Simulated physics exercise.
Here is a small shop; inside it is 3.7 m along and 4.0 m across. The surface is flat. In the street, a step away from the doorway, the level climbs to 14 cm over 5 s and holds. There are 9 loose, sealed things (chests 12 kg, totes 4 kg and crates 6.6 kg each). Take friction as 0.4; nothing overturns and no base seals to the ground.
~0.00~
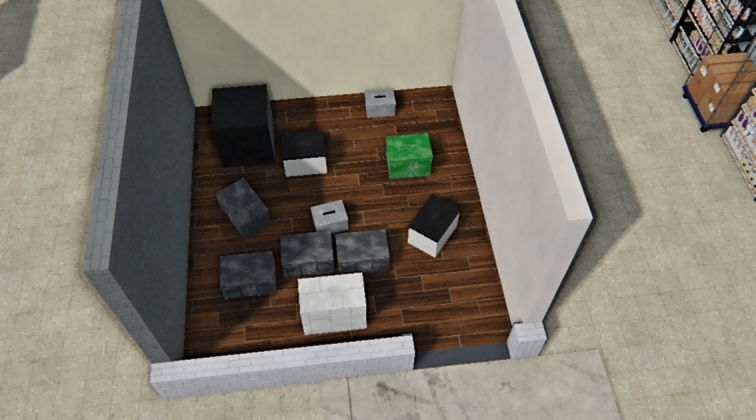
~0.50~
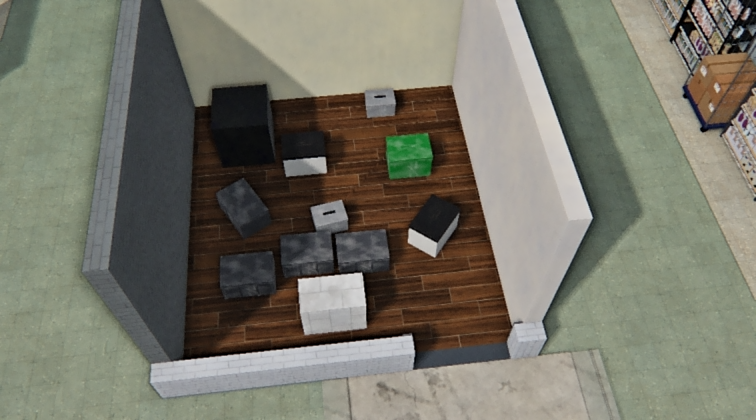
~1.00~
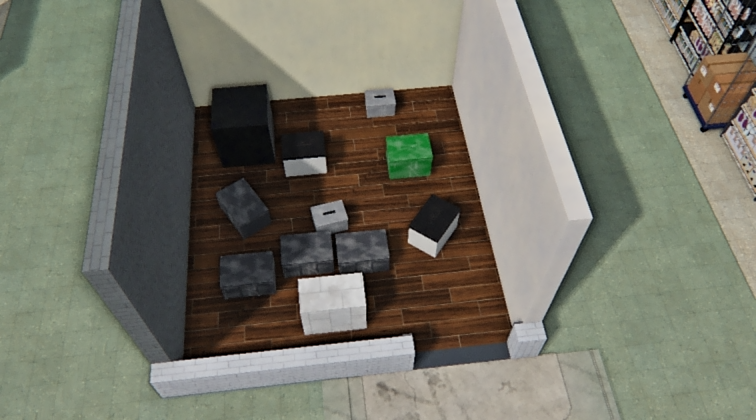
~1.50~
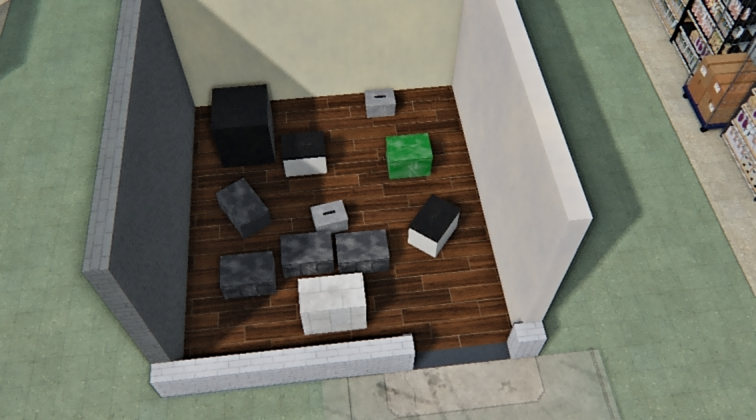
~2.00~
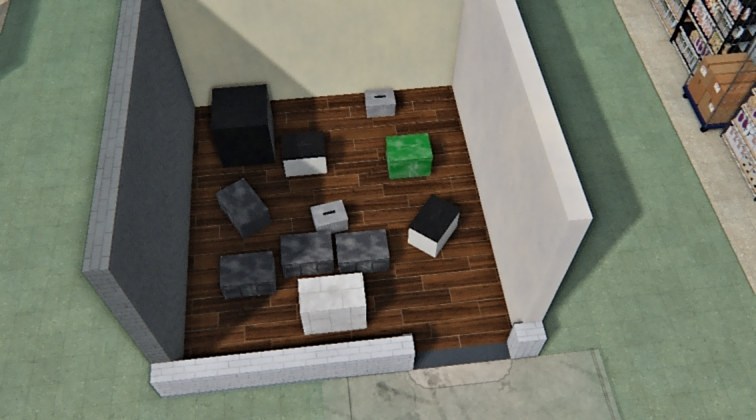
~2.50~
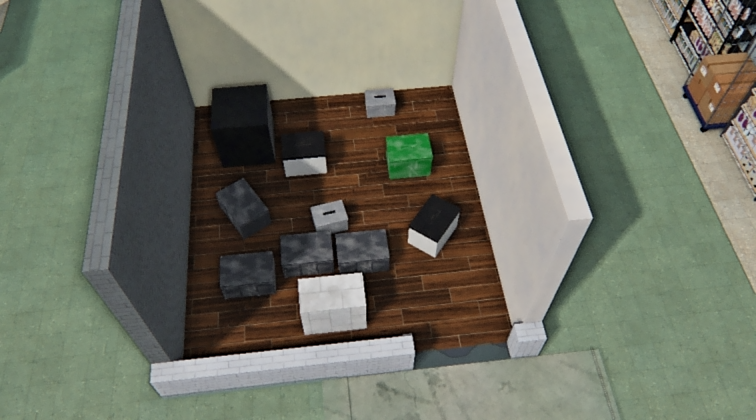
A small roofless shop with a dark wooden floor, seen from a fixed view high above, stands beside stocked shelves at the upper right. A green box sits toward the right among black, dark grey, pale grey and white boxes, with a low white wall and doorway in front. The boxes stay still while the surrounding ground changes from beige to green, and the pale patch outside the doorway shifts in outline and shade.
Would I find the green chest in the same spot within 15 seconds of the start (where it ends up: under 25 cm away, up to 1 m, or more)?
Green chest travels far.
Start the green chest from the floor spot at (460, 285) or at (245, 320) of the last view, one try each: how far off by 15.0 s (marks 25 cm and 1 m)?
In that order: It gets carried off; it holds its place.
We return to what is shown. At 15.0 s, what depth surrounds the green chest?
About 9 cm.
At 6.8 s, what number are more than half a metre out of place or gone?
By then 1.
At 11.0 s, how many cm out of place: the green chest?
Roughly 100 cm by then.
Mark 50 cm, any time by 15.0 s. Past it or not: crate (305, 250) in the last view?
Answer: Short of it.
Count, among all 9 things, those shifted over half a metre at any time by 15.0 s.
That makes 8.
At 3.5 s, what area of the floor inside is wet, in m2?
Roughly 1.0 m2.
After 3.5 s the green chest is near (409, 147), 0.0 m from its start, aground; 0 afloat.
After 6.8 s the green chest is near (409, 147), 0.0 m from its start, aground; 1 afloat.
After 11.0 s the green chest is near (397, 92), 1.0 m from its start, afloat; 7 afloat.
After 15.0 s the green chest is near (298, 93), 1.7 m from its start, afloat; 9 afloat.
